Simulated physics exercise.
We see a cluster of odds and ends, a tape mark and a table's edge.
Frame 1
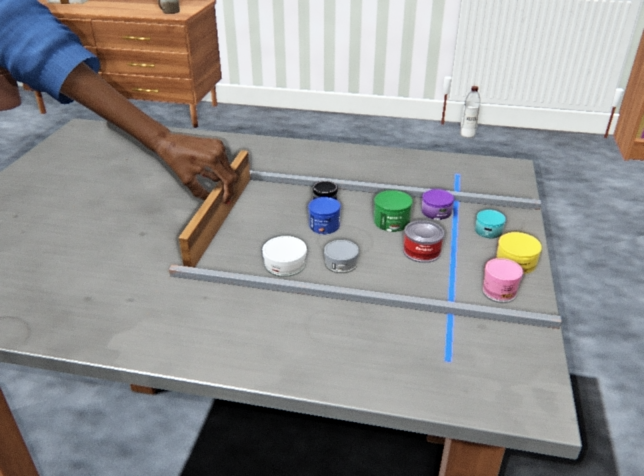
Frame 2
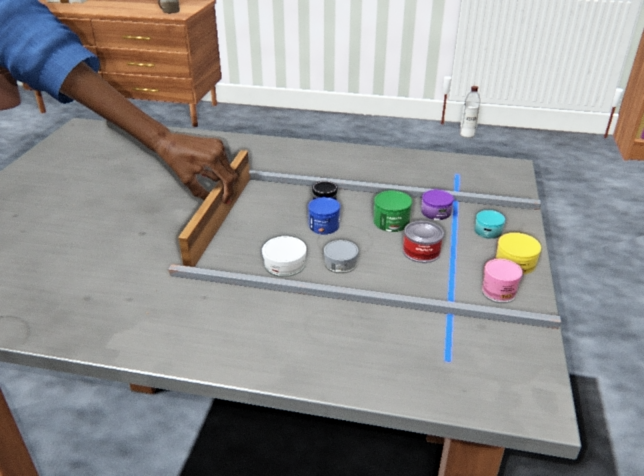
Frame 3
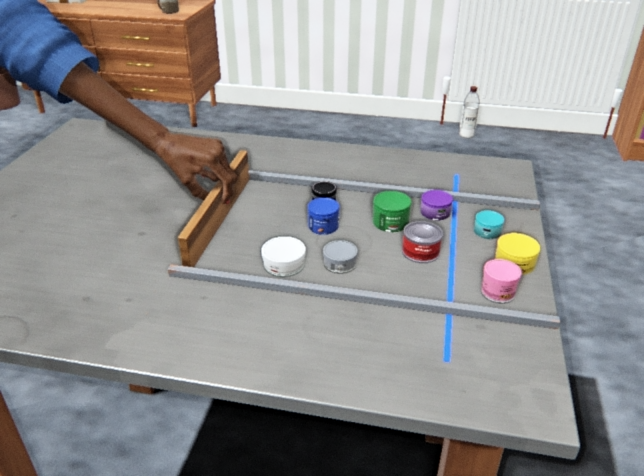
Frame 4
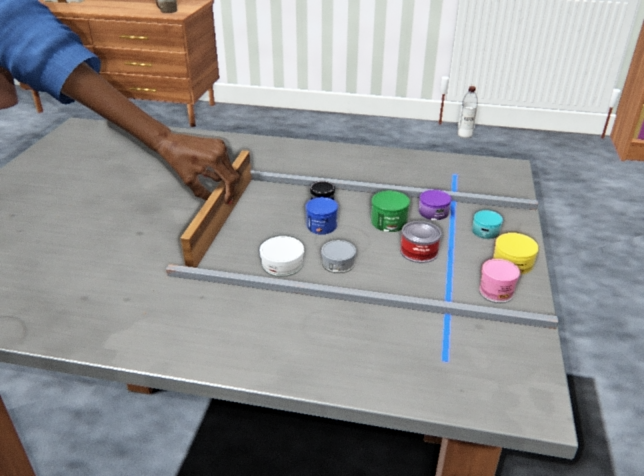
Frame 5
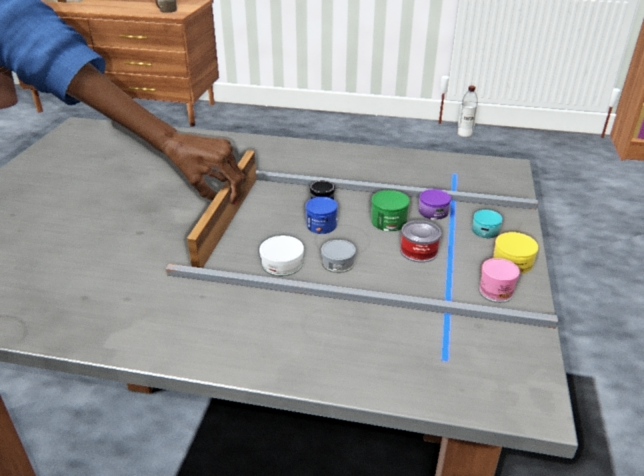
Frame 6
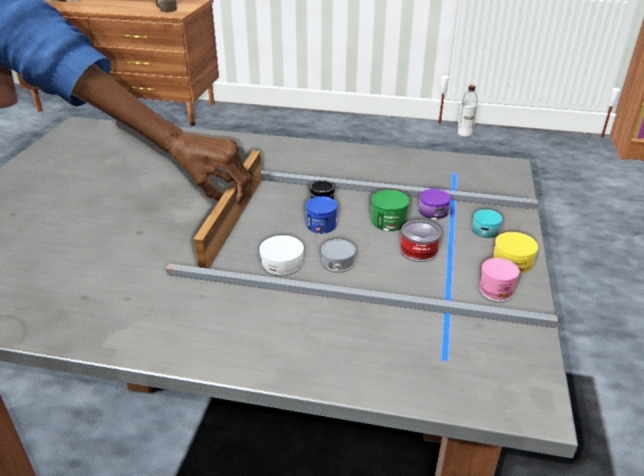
On a grey tabletop, a hand held a wooden board still beside a cluster of colourful pots between two rails, then slid it slightly right toward them, while the pots and blue tape stayed put.
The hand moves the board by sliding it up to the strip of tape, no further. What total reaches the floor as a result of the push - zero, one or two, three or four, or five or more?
The total on the floor is zero.
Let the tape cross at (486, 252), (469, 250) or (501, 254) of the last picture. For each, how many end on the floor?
2, 1, 4.
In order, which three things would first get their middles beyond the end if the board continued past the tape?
Yellow tub, turquoise tub, pink tin.
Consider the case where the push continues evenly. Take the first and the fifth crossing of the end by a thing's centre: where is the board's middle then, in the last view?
Roughly (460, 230) and then roughly (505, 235).
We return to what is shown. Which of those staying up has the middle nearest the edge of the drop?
Foremost one: Yellow tub.
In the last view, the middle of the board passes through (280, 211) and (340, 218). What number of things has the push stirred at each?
At first I count 1, and then 4.
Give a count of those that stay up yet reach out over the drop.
Expected count: 1.
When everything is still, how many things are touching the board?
That would be 3 of them.
Soon after, none off yet; yellow tub at rest near (515, 253); pink tin at rest near (498, 280); turquoise tub at rest near (487, 224).
In the end, the number that fall off is zero.
